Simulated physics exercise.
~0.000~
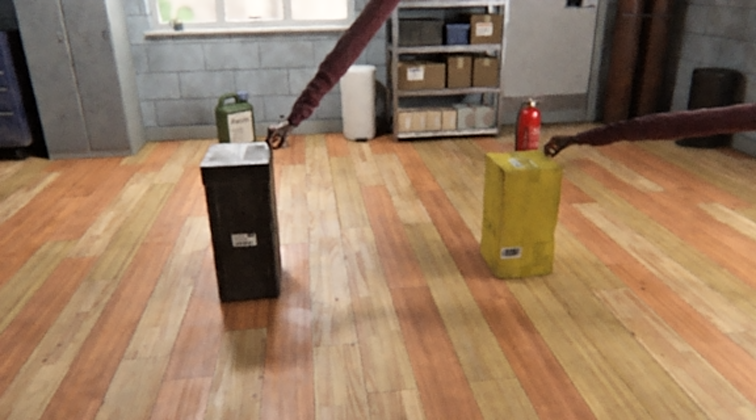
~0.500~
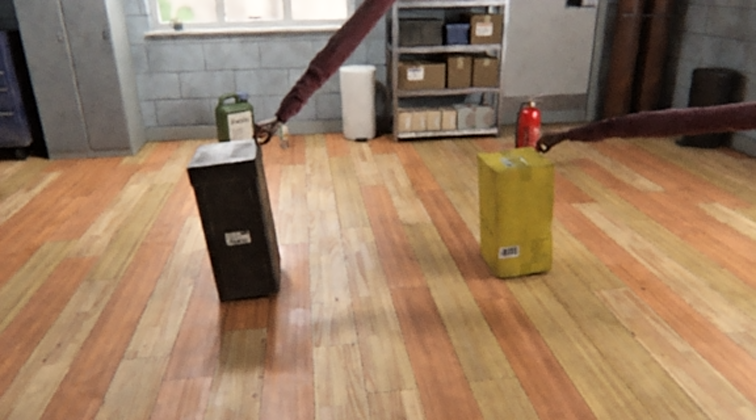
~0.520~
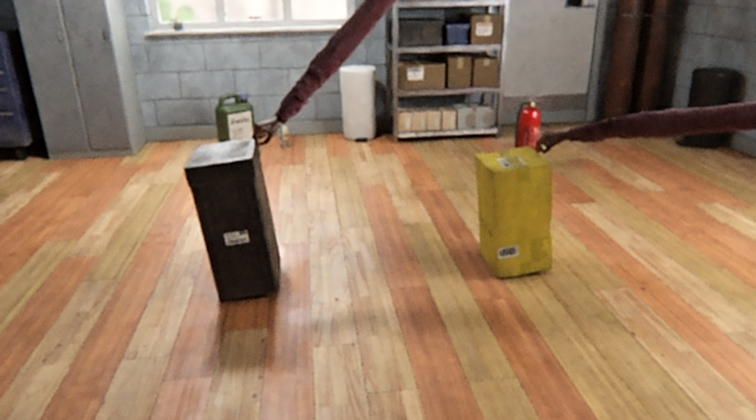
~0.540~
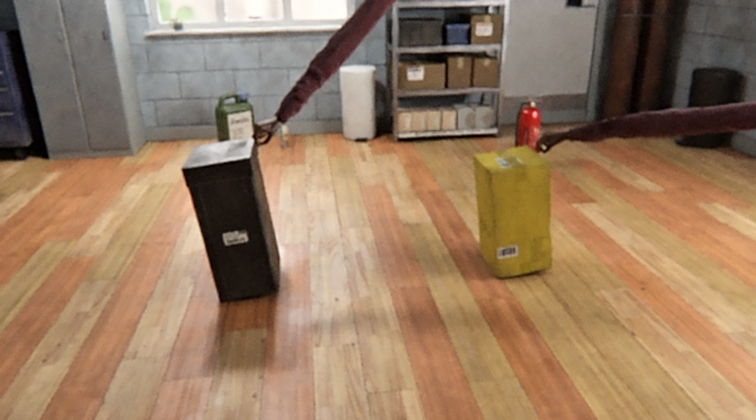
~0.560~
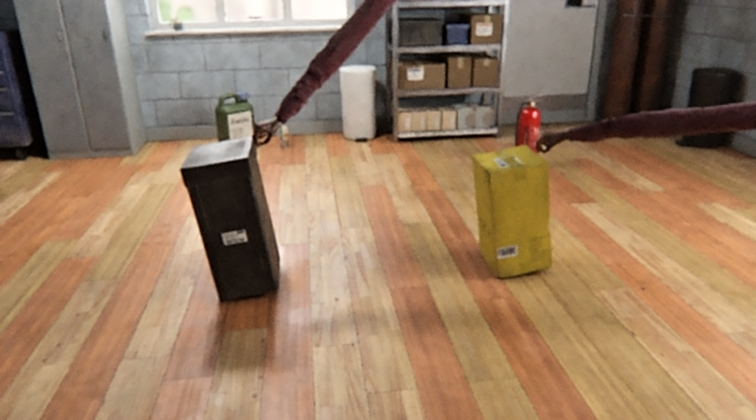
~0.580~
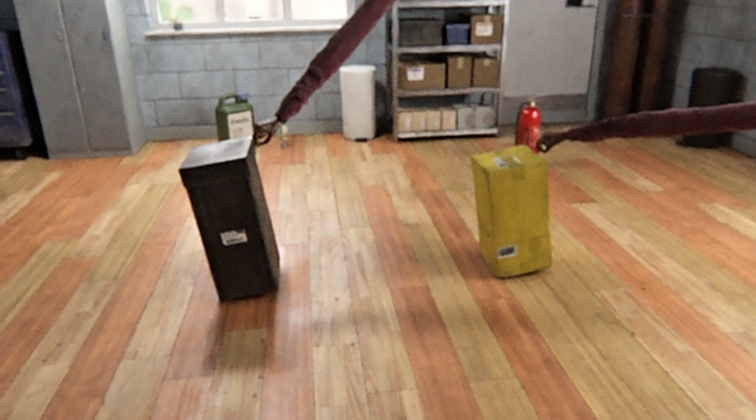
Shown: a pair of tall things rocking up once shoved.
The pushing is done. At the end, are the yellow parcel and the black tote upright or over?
Yellow parcel: Upright; black tote: Upright.
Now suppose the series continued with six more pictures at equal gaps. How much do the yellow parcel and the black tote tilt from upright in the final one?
6° and 8°.
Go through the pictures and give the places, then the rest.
The first frame shows yellow parcel (519, 214) upright; black tote (246, 221) upright.
The second frame shows yellow parcel (515, 212) 5° off upright; black tote (239, 219) 5° off upright.
The third frame shows yellow parcel (513, 212) 6° off upright; black tote (238, 219) 6° off upright.
The fourth frame shows yellow parcel (513, 211) 7° off upright; black tote (237, 219) 7° off upright.
The fifth frame shows yellow parcel (512, 211) 7° off upright; black tote (236, 219) 7° off upright.
The sixth frame shows yellow parcel (511, 211) 8° off upright; black tote (235, 219) 8° off upright.
By 0.84 s, yellow parcel 2° off upright near (521, 212); black tote upright near (244, 221).
When it is over (1.9 s), the yellow parcel settles on its feet, near (519, 214); the black tote settles on its feet, near (246, 221).
